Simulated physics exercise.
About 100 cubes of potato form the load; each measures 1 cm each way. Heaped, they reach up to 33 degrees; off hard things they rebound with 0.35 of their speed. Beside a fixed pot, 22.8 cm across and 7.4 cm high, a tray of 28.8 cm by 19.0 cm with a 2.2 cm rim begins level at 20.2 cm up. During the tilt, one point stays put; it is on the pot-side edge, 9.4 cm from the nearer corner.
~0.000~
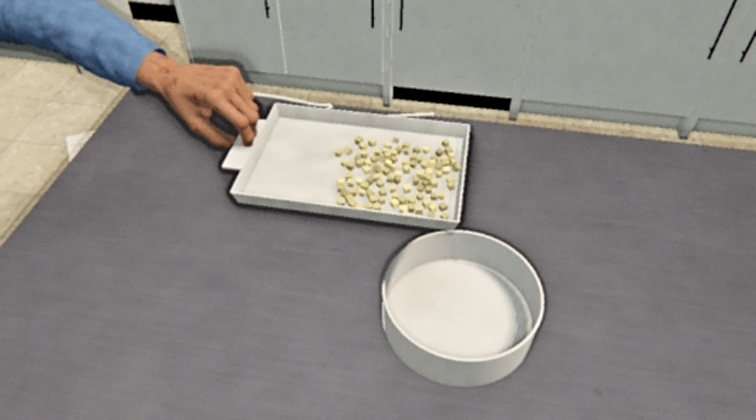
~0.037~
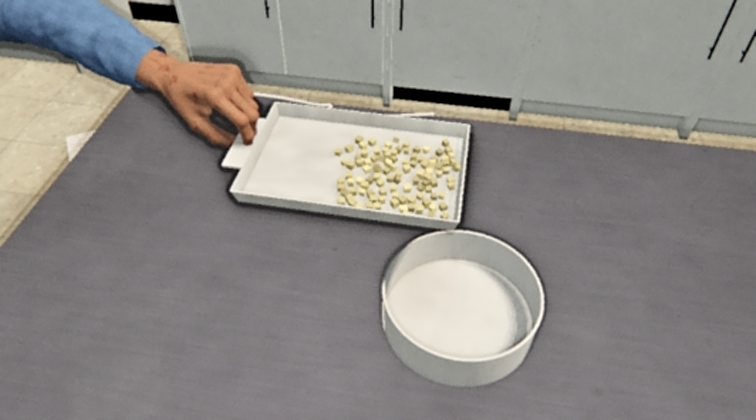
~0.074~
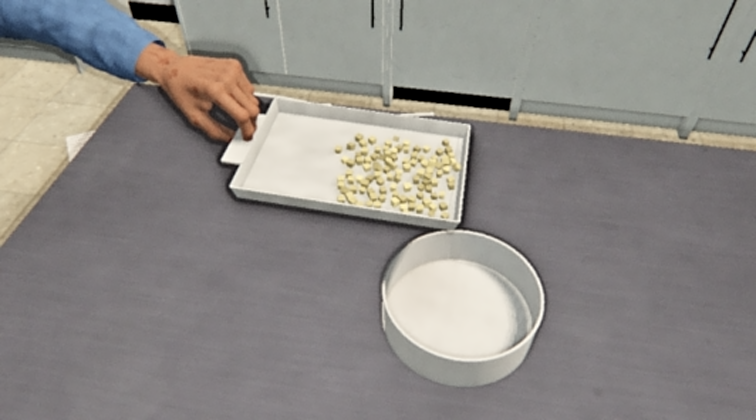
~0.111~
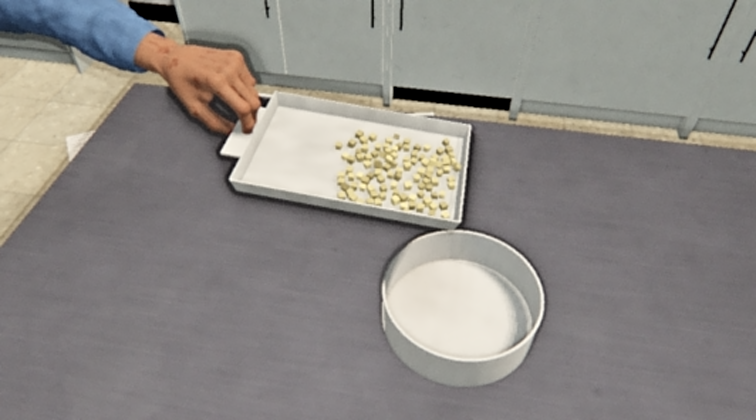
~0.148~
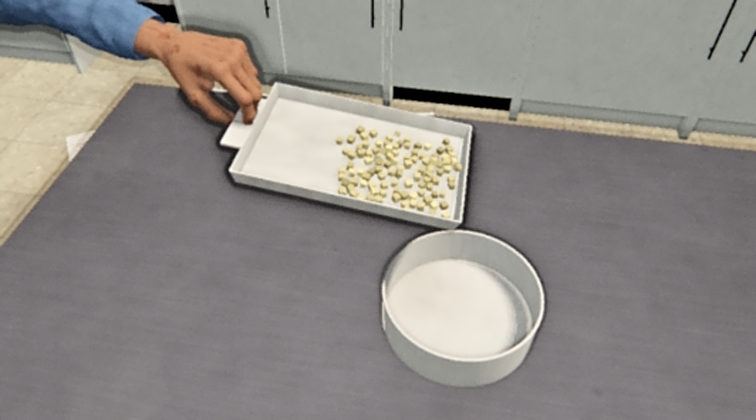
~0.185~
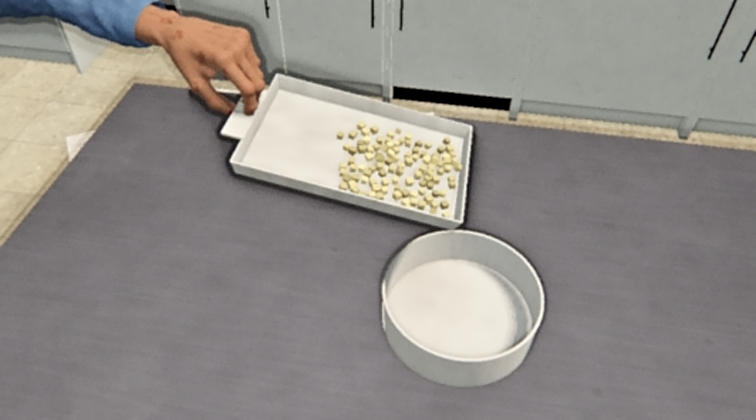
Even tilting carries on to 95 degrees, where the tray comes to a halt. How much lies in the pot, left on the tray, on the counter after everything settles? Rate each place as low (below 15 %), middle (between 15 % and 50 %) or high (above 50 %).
Ratings: Pot high; left on the tray low; counter middle.
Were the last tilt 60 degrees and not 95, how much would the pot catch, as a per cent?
Around 5 per cent, then.
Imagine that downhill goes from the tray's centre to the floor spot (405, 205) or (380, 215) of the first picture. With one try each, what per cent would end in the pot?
I'd put it at about 100 per cent for the first tilt and about 90 per cent for the second.
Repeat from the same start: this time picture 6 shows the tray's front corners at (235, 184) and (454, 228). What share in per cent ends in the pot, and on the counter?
Split: Pot = 95, counter = 0.
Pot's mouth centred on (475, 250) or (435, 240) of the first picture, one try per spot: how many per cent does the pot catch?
The shares would be near 95 and 70 per cent respectively.
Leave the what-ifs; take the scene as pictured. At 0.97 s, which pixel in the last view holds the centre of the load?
Load centre: About (463, 175) px.
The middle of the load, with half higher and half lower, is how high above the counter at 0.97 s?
The halfway line is at about 22 cm.
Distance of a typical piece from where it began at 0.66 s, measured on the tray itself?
It has moved some 5 cm from its start.
Then, at 0.66 s, tilt 51 degrees; the tray holds 100 %, the pot 0 %.
Then, at 0.97 s, tilt 78 degrees; the tray holds 85 %, the pot 5 %.
After 1.38 s, tilt 95 degrees; the tray holds 20 %, the pot 15 %.
At rest (2.8 s), pot 60 %, tray 0 %, counter 40 %.
